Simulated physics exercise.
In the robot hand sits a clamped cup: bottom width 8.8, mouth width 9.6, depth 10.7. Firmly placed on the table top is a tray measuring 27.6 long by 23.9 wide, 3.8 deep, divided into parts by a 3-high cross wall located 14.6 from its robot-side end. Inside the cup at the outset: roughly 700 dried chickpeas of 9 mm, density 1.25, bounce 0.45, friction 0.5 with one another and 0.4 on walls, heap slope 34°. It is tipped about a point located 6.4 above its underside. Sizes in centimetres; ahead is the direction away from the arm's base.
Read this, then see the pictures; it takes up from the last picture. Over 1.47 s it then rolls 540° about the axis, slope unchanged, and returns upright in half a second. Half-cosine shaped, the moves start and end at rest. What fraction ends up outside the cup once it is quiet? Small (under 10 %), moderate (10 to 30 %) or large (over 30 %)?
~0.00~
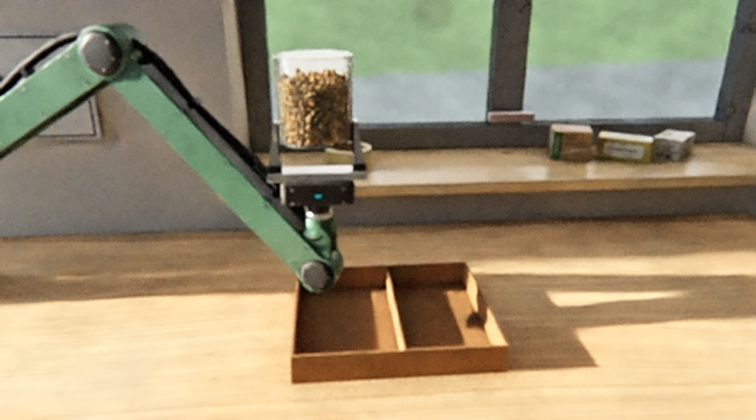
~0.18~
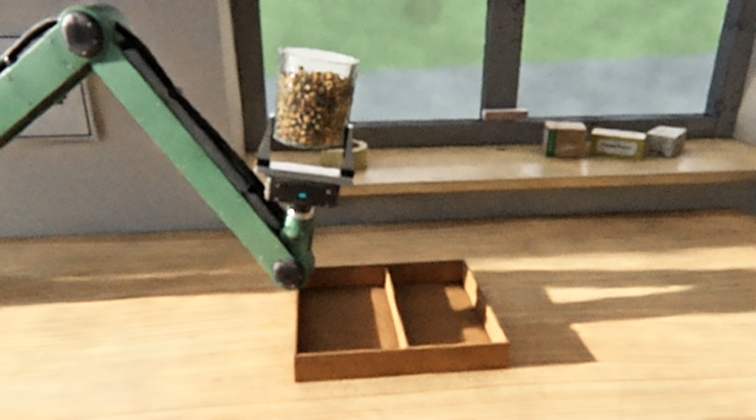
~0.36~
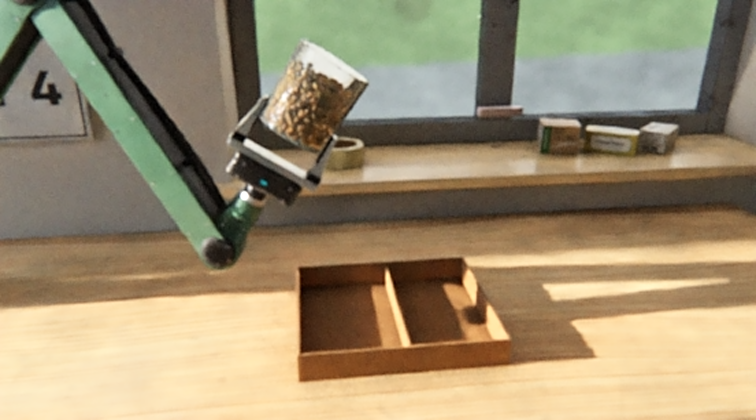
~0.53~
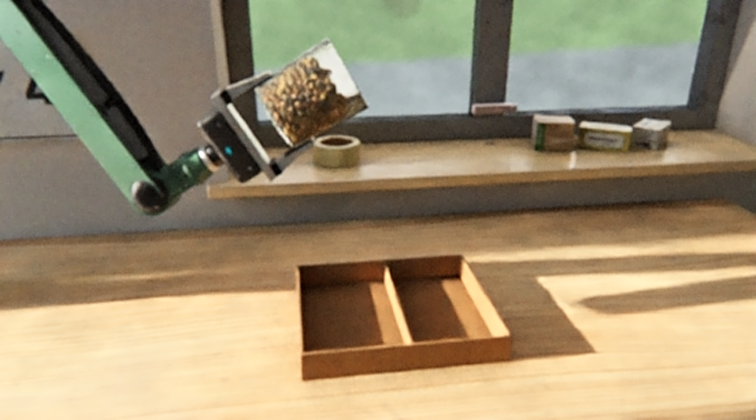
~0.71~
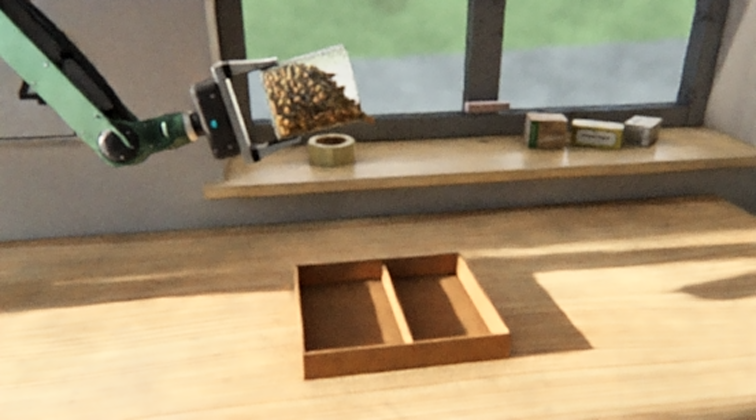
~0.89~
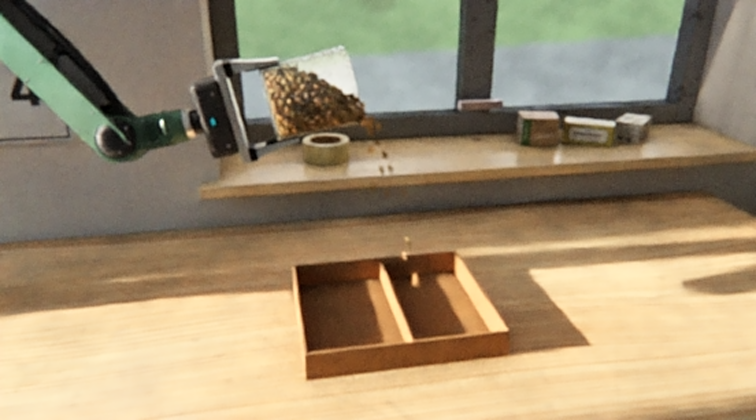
Large.
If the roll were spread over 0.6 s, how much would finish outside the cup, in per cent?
It would then come to about 20 per cent.
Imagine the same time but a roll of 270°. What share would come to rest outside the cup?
Then roughly 35 per cent.
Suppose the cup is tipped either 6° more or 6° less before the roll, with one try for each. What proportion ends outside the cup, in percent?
You'd get close to 65 per cent, then close to 25 per cent.
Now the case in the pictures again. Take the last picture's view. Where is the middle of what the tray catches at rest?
Centre: Close to (422, 304).
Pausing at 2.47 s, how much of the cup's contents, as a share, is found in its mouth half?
It comes to around 35 per cent, more or less.
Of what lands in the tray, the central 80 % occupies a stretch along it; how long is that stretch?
20 cm or thereabouts.
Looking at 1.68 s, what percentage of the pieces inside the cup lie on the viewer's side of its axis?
35 per cent.
After 1.68 s, tipped 79°, highest piece 38 above the table; 551 in the cup, 67 in the far-side part, 39 in the robot-side part, 1 on the table or floor, 46 in flight or on a rim.
After 2.47 s, tipped 71°, highest piece 37 above the table; 416 in the cup, 165 in the far-side part, 97 in the robot-side part, 8 on the table or floor, 18 in flight or on a rim.
After 3.06 s, upright, highest piece 38 above the table; 410 in the cup, 179 in the far-side part, 106 in the robot-side part, 9 on the table or floor.
After 3.76 s, upright, highest piece 37 above the table; 410 in the cup, 179 in the far-side part, 106 in the robot-side part, 9 on the table or floor.
At rest, 410 in the cup, 179 in the far-side part, 106 in the robot-side part, 9 on the table or floor. That is 42 % outside the cup.
